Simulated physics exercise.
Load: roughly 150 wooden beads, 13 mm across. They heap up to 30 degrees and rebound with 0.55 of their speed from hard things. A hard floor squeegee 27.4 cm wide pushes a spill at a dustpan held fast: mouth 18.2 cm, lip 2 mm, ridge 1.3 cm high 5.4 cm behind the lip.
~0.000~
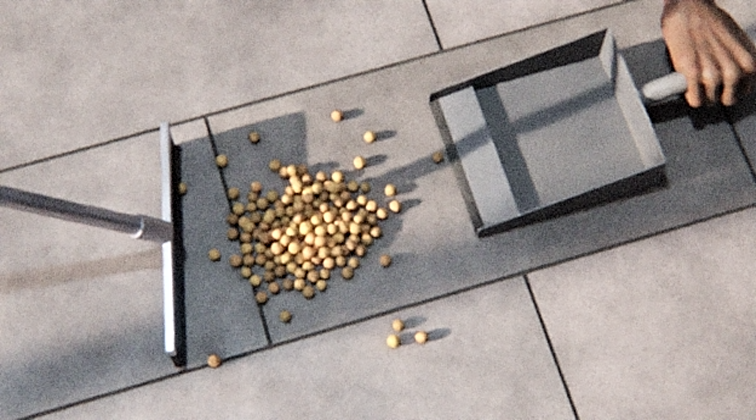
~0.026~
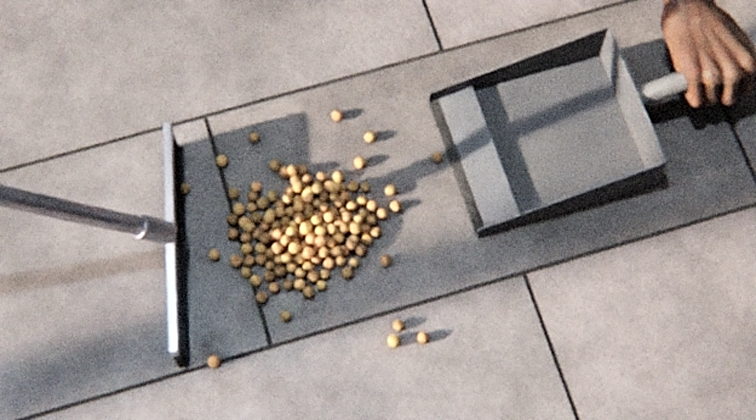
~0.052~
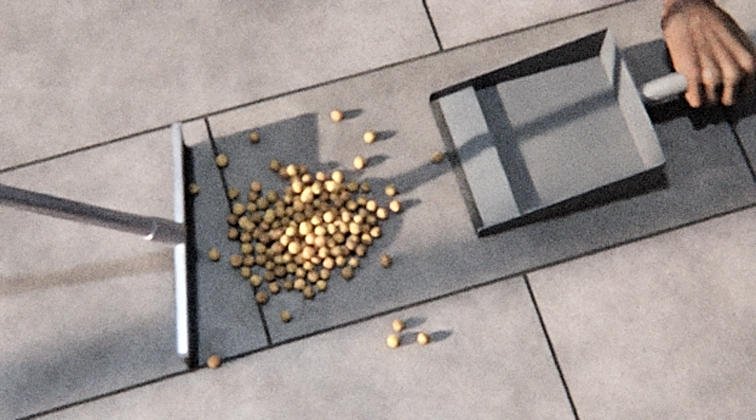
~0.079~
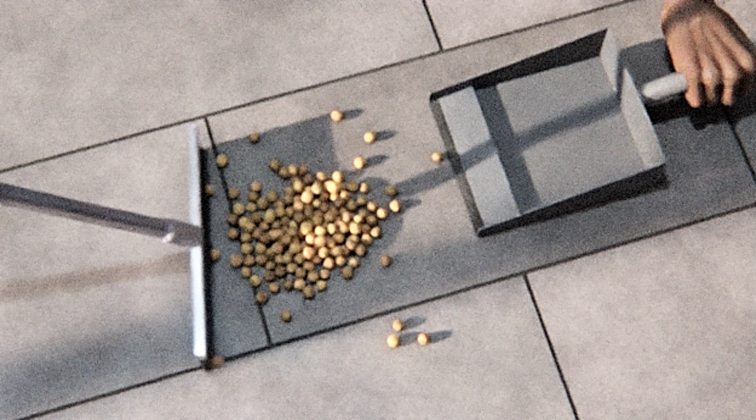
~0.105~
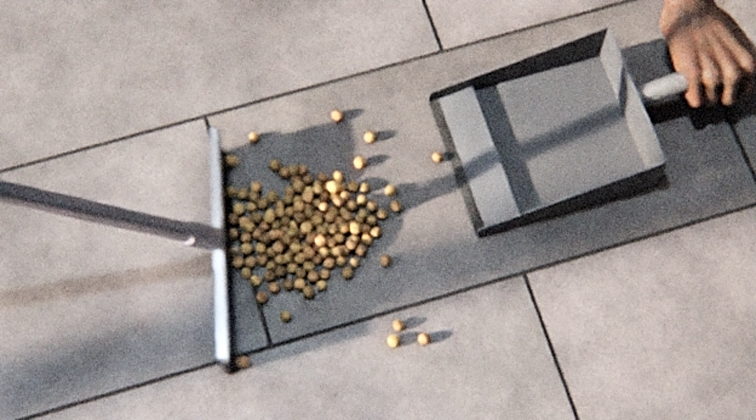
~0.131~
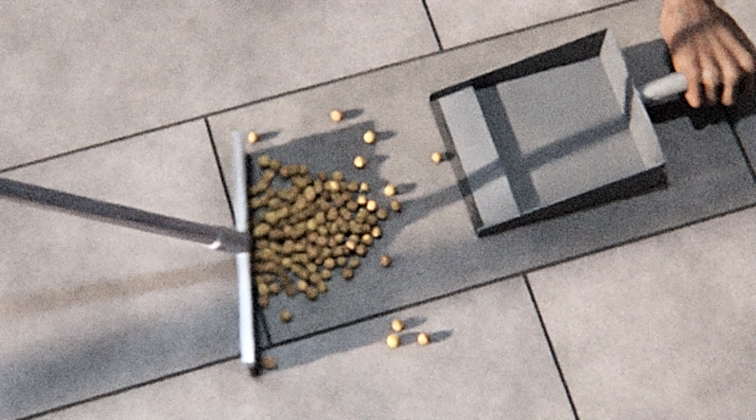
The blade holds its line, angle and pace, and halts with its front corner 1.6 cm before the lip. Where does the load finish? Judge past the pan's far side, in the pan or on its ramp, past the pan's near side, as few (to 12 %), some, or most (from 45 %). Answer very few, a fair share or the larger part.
Far side: Very few, pan: A fair share, near side: The larger part.
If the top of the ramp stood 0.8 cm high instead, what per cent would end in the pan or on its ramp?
In that case some 30 per cent.
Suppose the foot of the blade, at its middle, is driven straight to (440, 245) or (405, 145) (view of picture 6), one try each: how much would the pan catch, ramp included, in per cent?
Some 35 and 35 per cent.
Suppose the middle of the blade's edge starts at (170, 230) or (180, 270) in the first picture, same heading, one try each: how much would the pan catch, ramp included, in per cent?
About 30 and 25 per cent.
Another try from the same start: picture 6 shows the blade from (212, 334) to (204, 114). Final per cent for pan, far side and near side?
Pan 20, far 5, near 30.
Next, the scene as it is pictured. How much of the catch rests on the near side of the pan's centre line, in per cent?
About 80 per cent.
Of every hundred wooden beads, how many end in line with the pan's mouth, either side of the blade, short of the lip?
Roughly 20 per cent.
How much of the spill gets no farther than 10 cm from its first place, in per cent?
Some 0 per cent.
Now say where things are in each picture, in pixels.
Blade from (171, 351) to (166, 129), moved 0.0 cm, 0 of the pieces shifted so far; middle of the pieces at (308, 225); pan at (556, 139), in the first frame.
Blade from (175, 351) to (169, 129), moved 0.4 cm, 0 of the pieces shifted so far; middle of the pieces at (308, 225), in the second frame.
Blade from (184, 353) to (178, 130), moved 1.4 cm, 1 of the pieces shifted so far; middle of the pieces at (308, 225), in the third frame.
Blade from (201, 355) to (194, 132), moved 3.3 cm, 1 of the pieces shifted so far; middle of the pieces at (308, 225), in the fourth frame.
Blade from (224, 358) to (215, 135), moved 5.8 cm, 5 of the pieces shifted so far; middle of the pieces at (308, 225), in the fifth frame.
Blade from (249, 362) to (239, 138), moved 8.5 cm, 71 of the pieces shifted so far; middle of the pieces at (314, 223); pan at (556, 139). Its pace works out near 1.05 m/s, heading 25 degrees towards the viewer's side, in the sixth frame.
Then, at 0.26 s, middle of the blade 14 cm from the lip; 0 % over the lip, far side 5 %, near side 30 %.
Then, at 0.34 s, middle of the blade 7 cm from the lip; 10 % over the lip, far side 5 %, near side 45 %.
After 0.56 s, middle of the blade 5 cm from the lip; 30 % over the lip, far side 5 %, near side 50 %.
By 1.8 s all is still; far side 5 %, pan 25 %, near side 50 %, in front of the lip or behind the blade 20 %.
